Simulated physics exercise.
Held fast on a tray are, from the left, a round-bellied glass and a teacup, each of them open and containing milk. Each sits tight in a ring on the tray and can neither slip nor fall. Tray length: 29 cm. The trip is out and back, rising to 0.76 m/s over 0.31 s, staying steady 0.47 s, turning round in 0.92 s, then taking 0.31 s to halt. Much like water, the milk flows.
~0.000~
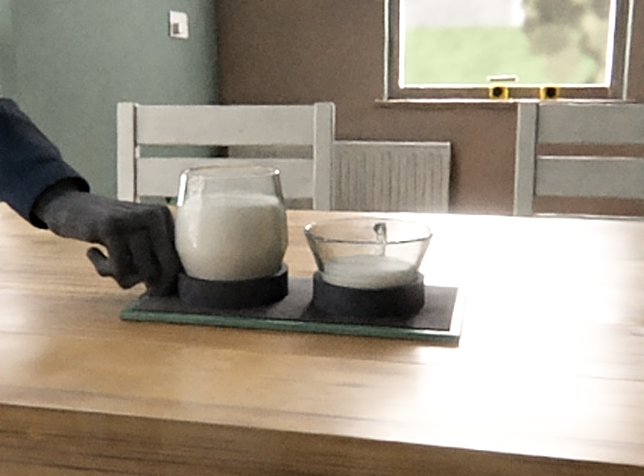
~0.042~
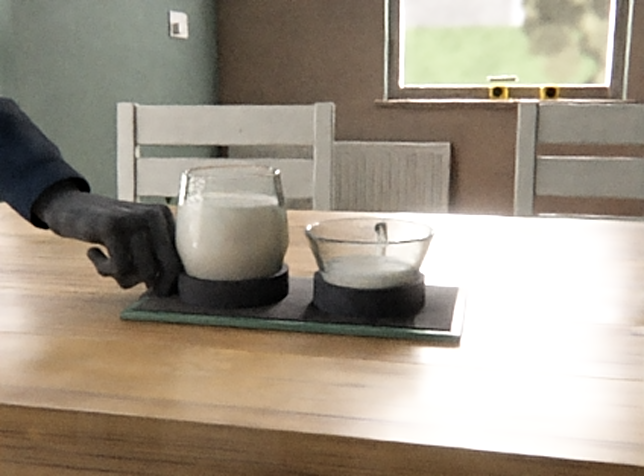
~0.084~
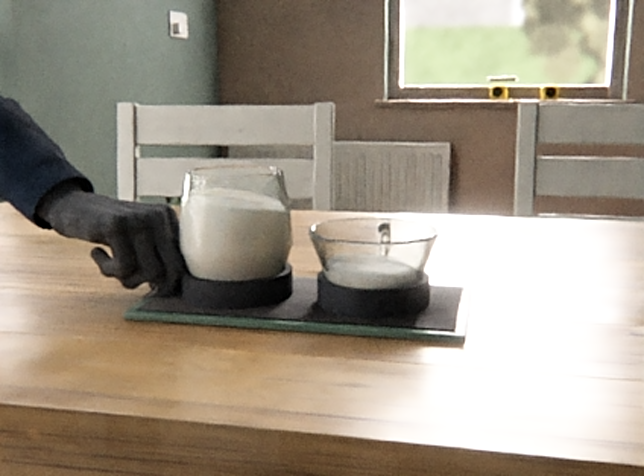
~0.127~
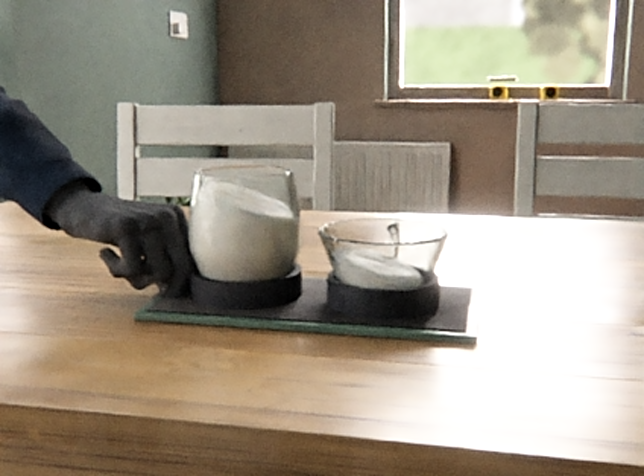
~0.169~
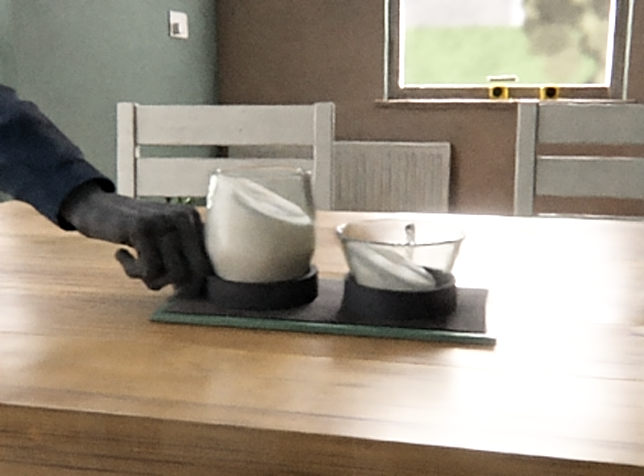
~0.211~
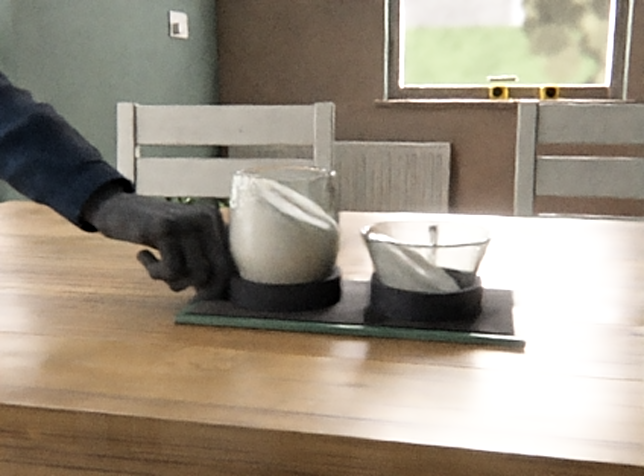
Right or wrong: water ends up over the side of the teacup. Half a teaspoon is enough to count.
Wrong.
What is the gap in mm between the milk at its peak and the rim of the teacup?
About 3 mm below the rim.
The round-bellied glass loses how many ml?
Estimate: Around 0 ml.
After 0.72 s the tray moves at 0.76 m/s; losses from the left are 0, 0 ml.
After 1.24 s the tray moves at 0.01 m/s; losses from the left are 0, 0 ml.
After 1.75 s the tray moves at 0.72 m/s; losses from the left are 0, 0 ml.
After 2.26 s the tray moves at 0.00 m/s; losses from the left are 0, 0 ml.
In the end losses from the left are 0, 0 ml.
